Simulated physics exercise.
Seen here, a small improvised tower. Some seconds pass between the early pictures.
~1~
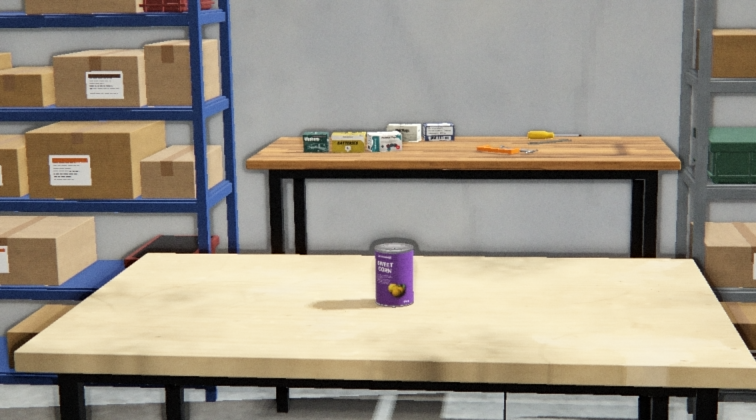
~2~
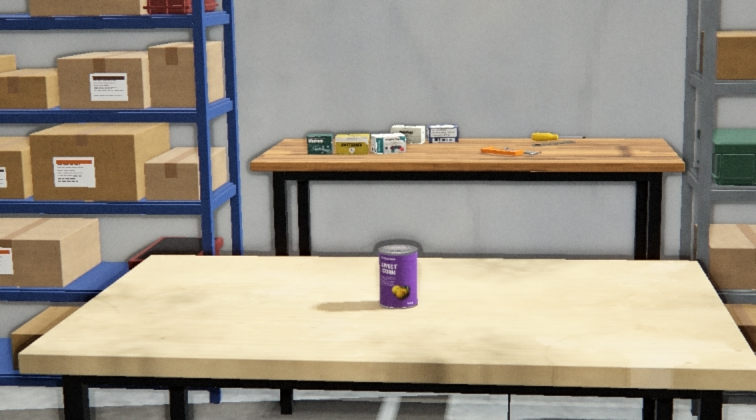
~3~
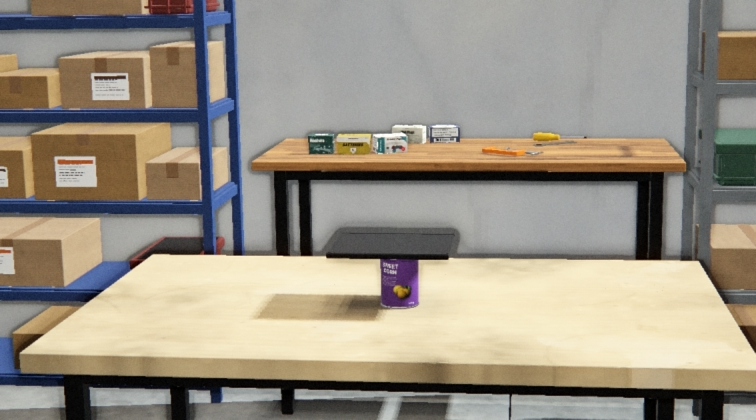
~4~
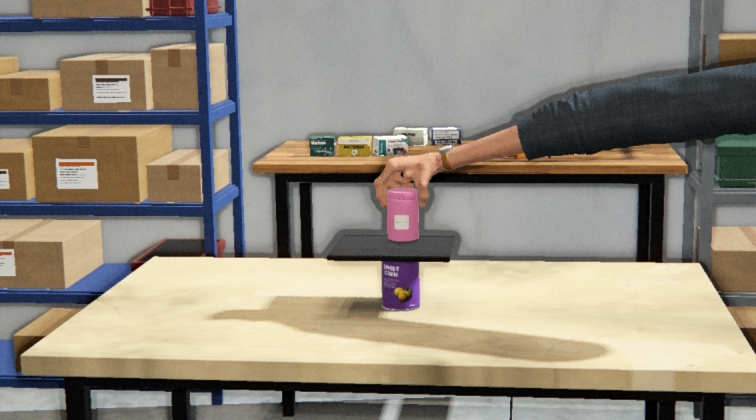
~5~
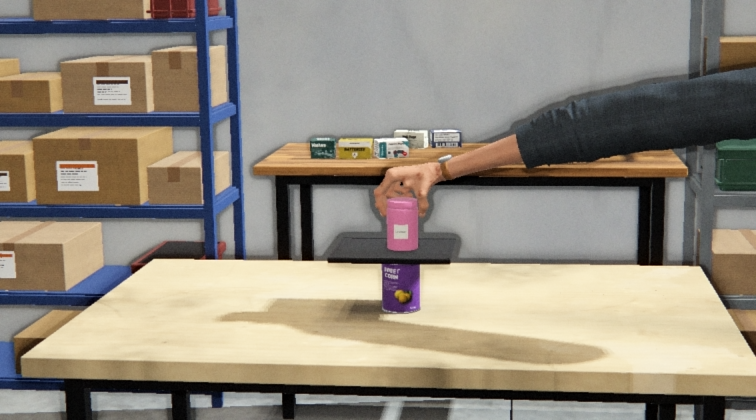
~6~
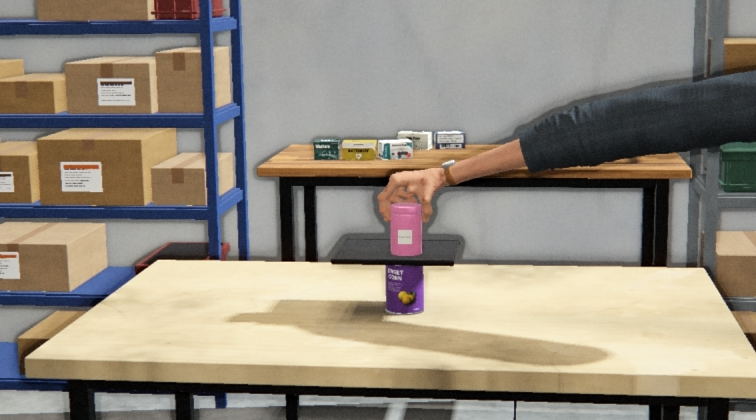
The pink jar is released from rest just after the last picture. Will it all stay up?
In the end the stack holds.
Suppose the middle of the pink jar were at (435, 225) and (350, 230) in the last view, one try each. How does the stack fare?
First, it keeps its balance; second, it loses its balance.
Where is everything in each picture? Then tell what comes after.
In the first picture, the last thing is not in view yet; purple tin (394, 275).
In the second picture, the last thing is not in view yet; purple tin (398, 277).
In the third picture, the last thing is not in view yet; purple tin (400, 277).
In the fourth picture, coming down; pink jar (403, 214); purple tin (401, 279).
In the fifth picture, coming down; pink jar (402, 224); purple tin (401, 282).
In the sixth picture, set down, still held; pink jar (406, 229); purple tin (405, 283).
Then, 0.30 s later than the last frame, all is still.
Then, 0.70 s later than the last frame, pink jar resting near (406, 229).
When it is over, all 3 as before. End places, in pixels of the last picture, pink jar near (406, 229). The stack stays up.
